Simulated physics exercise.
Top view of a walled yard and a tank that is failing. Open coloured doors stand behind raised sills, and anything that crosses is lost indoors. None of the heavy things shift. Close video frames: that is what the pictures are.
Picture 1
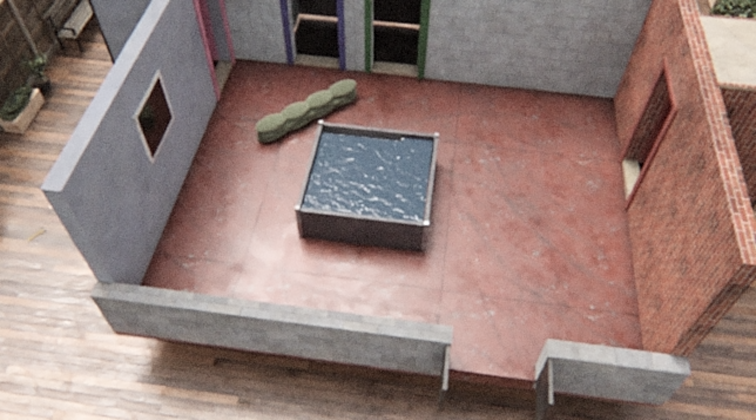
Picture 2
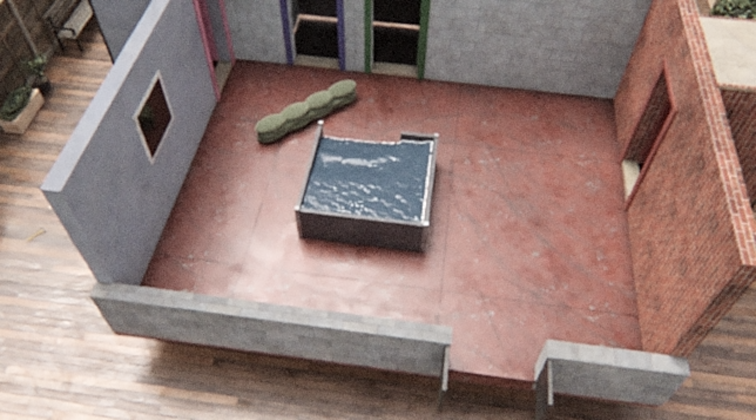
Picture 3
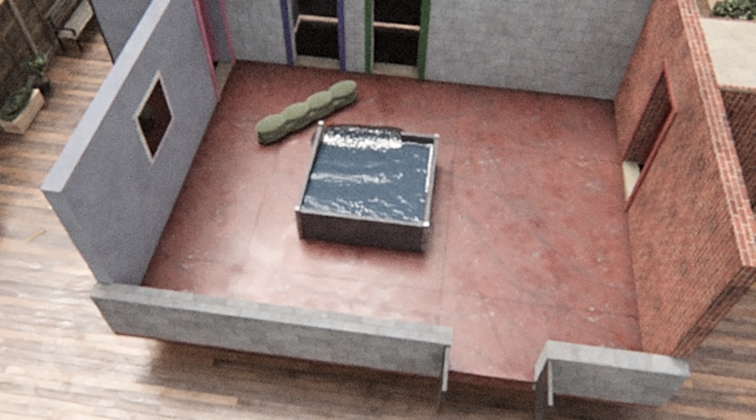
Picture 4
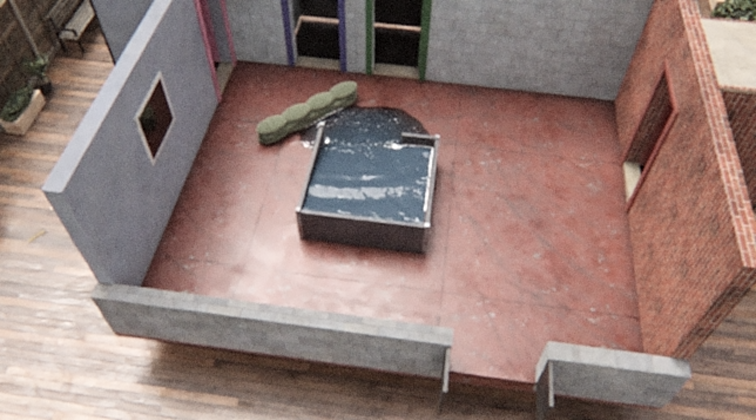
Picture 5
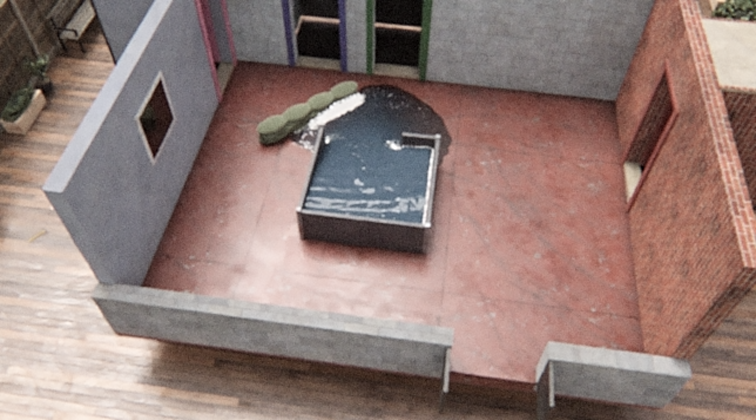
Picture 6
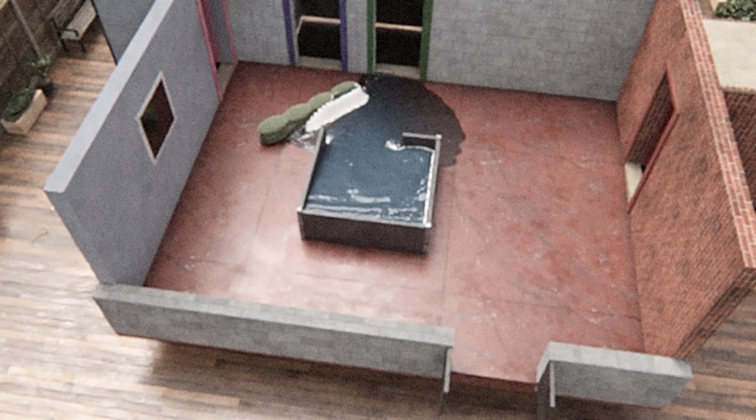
Walled yard with a red floor, water pouring from an open tank's far side, spreading behind it and foaming along a green hedge.
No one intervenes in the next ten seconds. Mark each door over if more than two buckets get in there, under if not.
Pink door - under; blue door - under; green door - over; red door - under.
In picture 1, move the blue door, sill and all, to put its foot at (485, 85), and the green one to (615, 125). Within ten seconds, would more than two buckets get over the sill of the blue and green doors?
I'd say blue overflows, while green overflows.
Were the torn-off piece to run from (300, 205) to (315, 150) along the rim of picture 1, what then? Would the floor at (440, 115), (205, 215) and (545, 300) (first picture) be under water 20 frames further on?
Result, in sequence: Spared by the spill, sodden, spared by the spill.
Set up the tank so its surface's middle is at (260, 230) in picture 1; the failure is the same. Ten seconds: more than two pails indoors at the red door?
As far as I can tell, red stays within limits.
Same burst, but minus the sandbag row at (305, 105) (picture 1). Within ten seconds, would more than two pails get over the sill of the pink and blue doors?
The pink one exceeds the limit; the blue one exceeds the limit.
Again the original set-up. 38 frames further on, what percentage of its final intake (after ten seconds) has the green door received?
Share by then: About 100 in a hundred.
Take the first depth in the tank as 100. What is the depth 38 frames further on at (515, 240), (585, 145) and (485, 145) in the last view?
The depths come to near 2, 18 and 2 per cent respectively.
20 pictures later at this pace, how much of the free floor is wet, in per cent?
My best guess is some 45 %.
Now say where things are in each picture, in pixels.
In the first picture, still water in the open tank at (370, 174).
In the second picture, water pours out on the open tank's far side and has run to a hidden place.
In the third picture, the front is at a hidden place, out from the gap on the open tank's far side.
In the fourth picture, water pours out on the open tank's far side and has run to (400, 113).
In the fifth picture, the front is at (395, 90), out from the gap on the open tank's far side.
In the sixth picture, the front is at (407, 78), out from the gap on the open tank's far side.
A moment on, water covers 15 % of the floor; the pink door not reached, the blue door wet at the sill, nothing in, the green door far over two buckets in, the red door not reached.
Next, water covers 25 % of the floor; the pink door not reached, the blue door wet at the sill, nothing in, the green door far over two buckets in, the red door not reached.
Then, water covers 45 % of the floor; the pink door wet at the sill, nothing in, the blue door wet at the sill, nothing in, the green door far over two buckets in, the red door wet at the sill, nothing in.
Later, water covers 70 % of the floor; the pink door wet at the sill, nothing in, the blue door wet at the sill, nothing in, the green door far over two buckets in, the red door wet at the sill, nothing in.
In the end, water covers 90 % of the floor; the pink door wet at the sill, nothing in, the blue door wet at the sill, nothing in, the green door far over two buckets in, the red door wet at the sill, nothing in.
